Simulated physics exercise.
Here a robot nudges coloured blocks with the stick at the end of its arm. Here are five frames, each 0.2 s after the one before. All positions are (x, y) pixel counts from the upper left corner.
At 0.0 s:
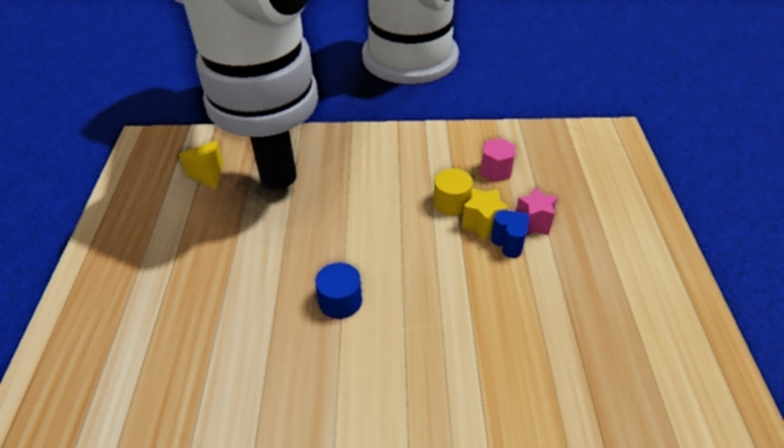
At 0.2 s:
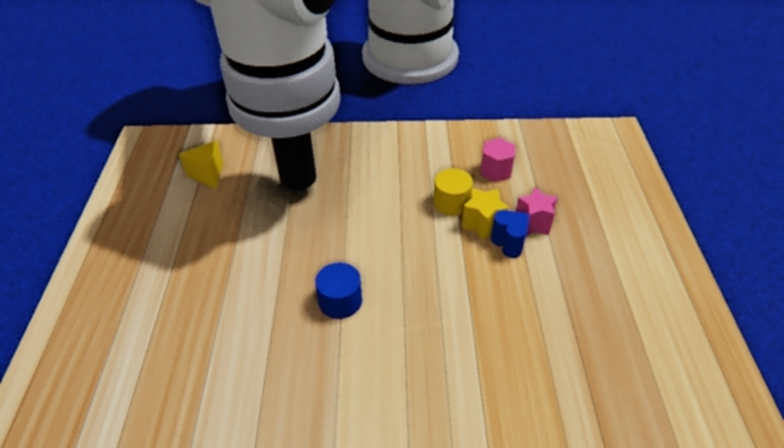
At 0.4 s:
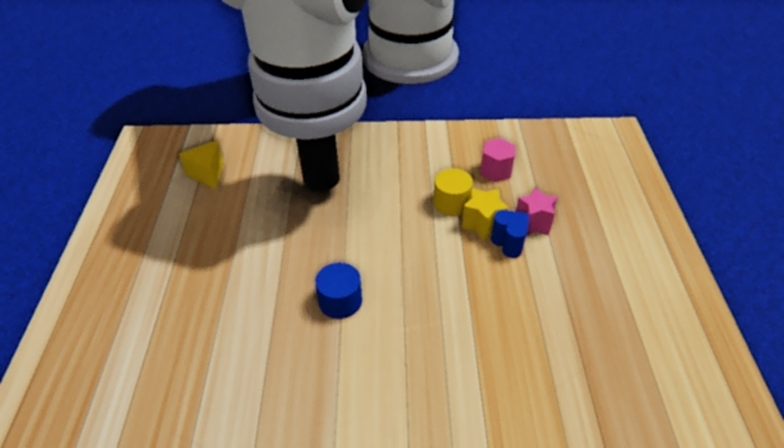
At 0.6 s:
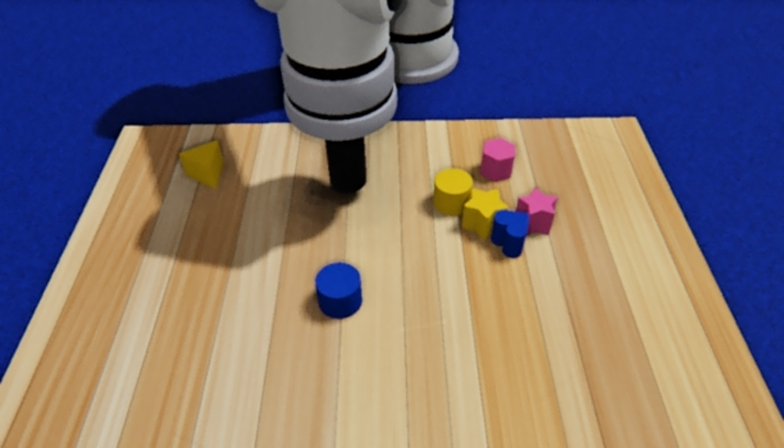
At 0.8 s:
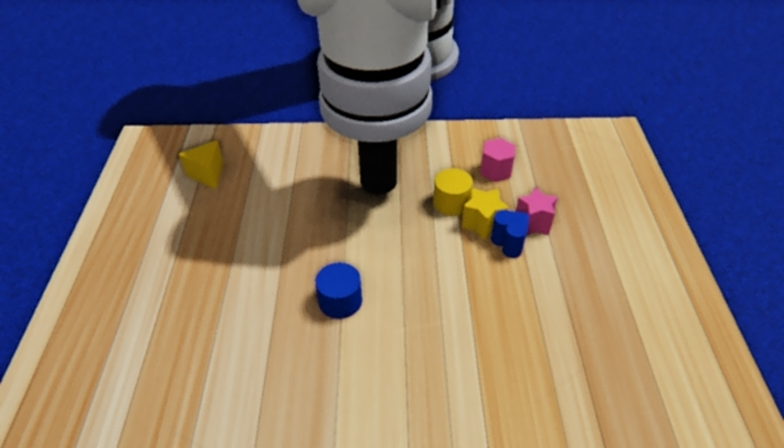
Robot arm sliding its black stick rightward across a wooden board, touching none of the yellow, pink and blue blocks.
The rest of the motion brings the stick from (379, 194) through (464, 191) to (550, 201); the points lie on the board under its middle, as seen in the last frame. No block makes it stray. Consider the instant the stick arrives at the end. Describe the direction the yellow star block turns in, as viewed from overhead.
It ends up turned clockwise.
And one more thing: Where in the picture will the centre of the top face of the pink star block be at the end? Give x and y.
Put as a pixel place, it's (577, 226).
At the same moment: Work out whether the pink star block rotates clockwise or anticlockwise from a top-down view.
It spins with the clock.
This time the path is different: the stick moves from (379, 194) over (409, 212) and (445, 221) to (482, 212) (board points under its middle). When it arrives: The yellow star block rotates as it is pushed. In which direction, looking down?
The sense of turning is clockwise.
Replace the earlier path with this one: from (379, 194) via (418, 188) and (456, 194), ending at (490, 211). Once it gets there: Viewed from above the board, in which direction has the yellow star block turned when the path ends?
The answer is clockwise.
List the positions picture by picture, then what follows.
In the first frame, tip of the stick at (279, 177), middles of tops, yellow circle at (453, 180), yellow star block at (486, 201), pink hexagon at (499, 148), pink star block at (539, 201).
In the second frame, stick at (298, 178), nothing pushed.
In the third frame, stick at (322, 179), nothing pushed.
In the fourth frame, stick at (348, 181), nothing pushed.
In the fifth frame, stick at (379, 182), yellow circle at (453, 180), yellow star block at (486, 201), pink hexagon at (499, 148), pink star block at (539, 201).
What follows on the original path. One third of the way, stick at (437, 179); yellow circle at (473, 180); yellow star block at (496, 203), turned 25° clockwise.
Two thirds of the way, stick at (496, 181); yellow circle at (530, 188); yellow star block at (515, 210), turned 95° clockwise; pink hexagon at (502, 148), turned 15° anticlockwise; pink star block at (557, 210), turned 15° anticlockwise.
At the end, stick at (553, 189); yellow circle at (582, 202); yellow star block at (516, 210), turned 95° clockwise; pink hexagon at (504, 148), turned 20° anticlockwise; pink star block at (577, 226), turned 55° clockwise.
